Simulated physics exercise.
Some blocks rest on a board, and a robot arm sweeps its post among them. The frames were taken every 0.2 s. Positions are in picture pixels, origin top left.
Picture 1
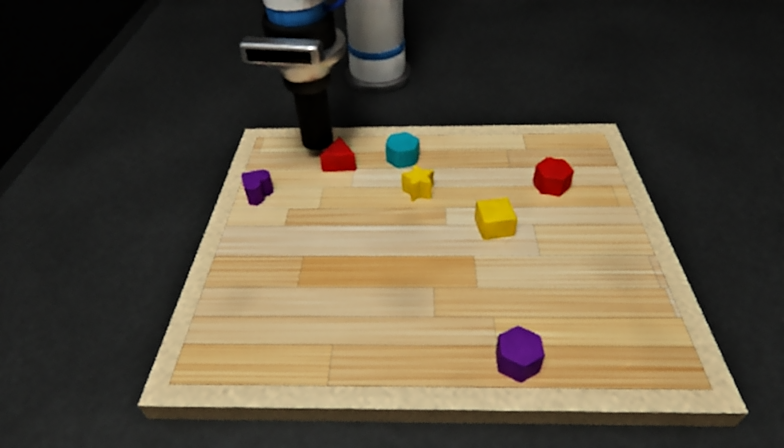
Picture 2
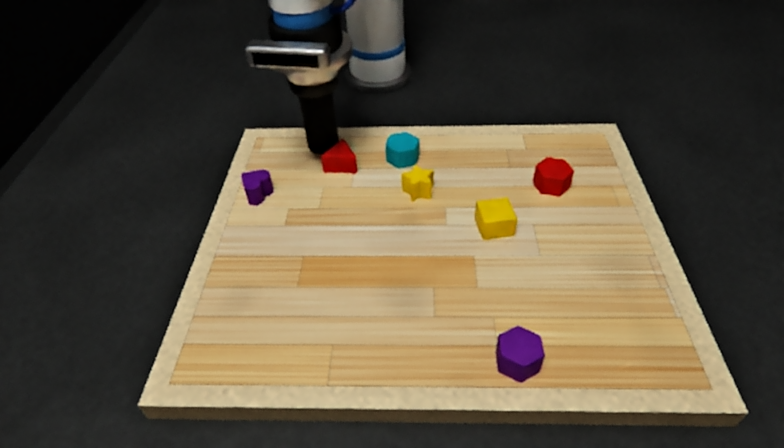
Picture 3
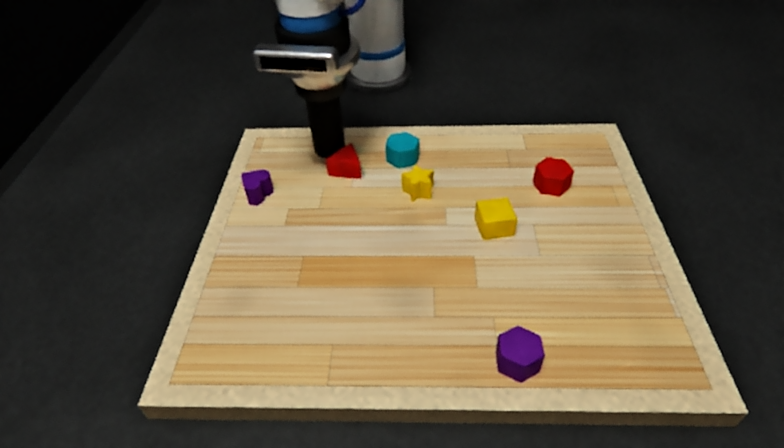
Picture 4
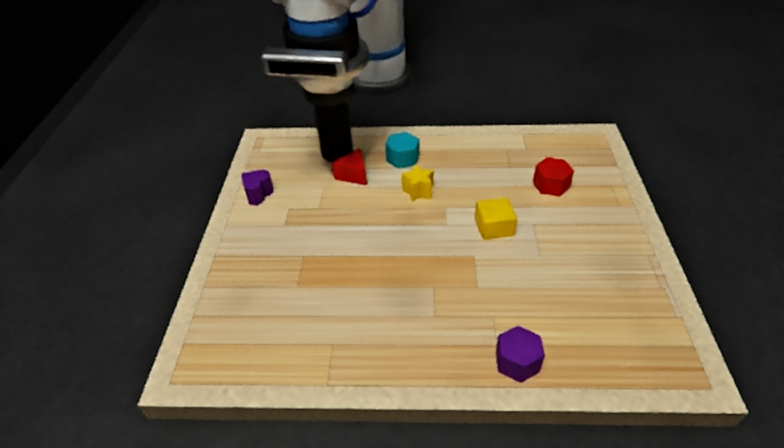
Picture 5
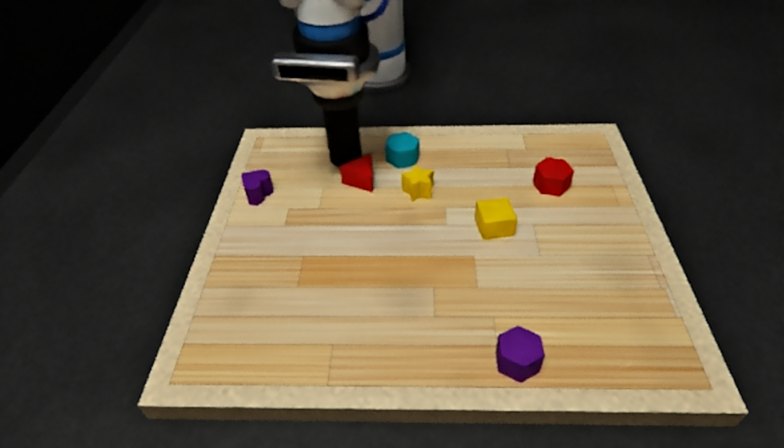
A robot arm's black post pushes the red triangular block slightly right and down the board.
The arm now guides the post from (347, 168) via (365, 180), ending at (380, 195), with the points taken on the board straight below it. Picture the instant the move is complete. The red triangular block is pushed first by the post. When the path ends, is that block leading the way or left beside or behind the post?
Ahead to the end.
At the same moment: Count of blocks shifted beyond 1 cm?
My best guess is that a single block moves over 1 cm.
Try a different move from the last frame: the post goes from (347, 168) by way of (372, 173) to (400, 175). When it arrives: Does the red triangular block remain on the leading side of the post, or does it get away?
It ends up beside or behind the post.
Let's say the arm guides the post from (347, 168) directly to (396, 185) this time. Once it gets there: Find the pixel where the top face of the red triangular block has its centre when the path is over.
At pixel (393, 186).
On the path given first. Halfway along, post at (364, 170); red triangular block at (379, 178).
At the end, post at (380, 184); red triangular block at (396, 192); yellow star block in place.
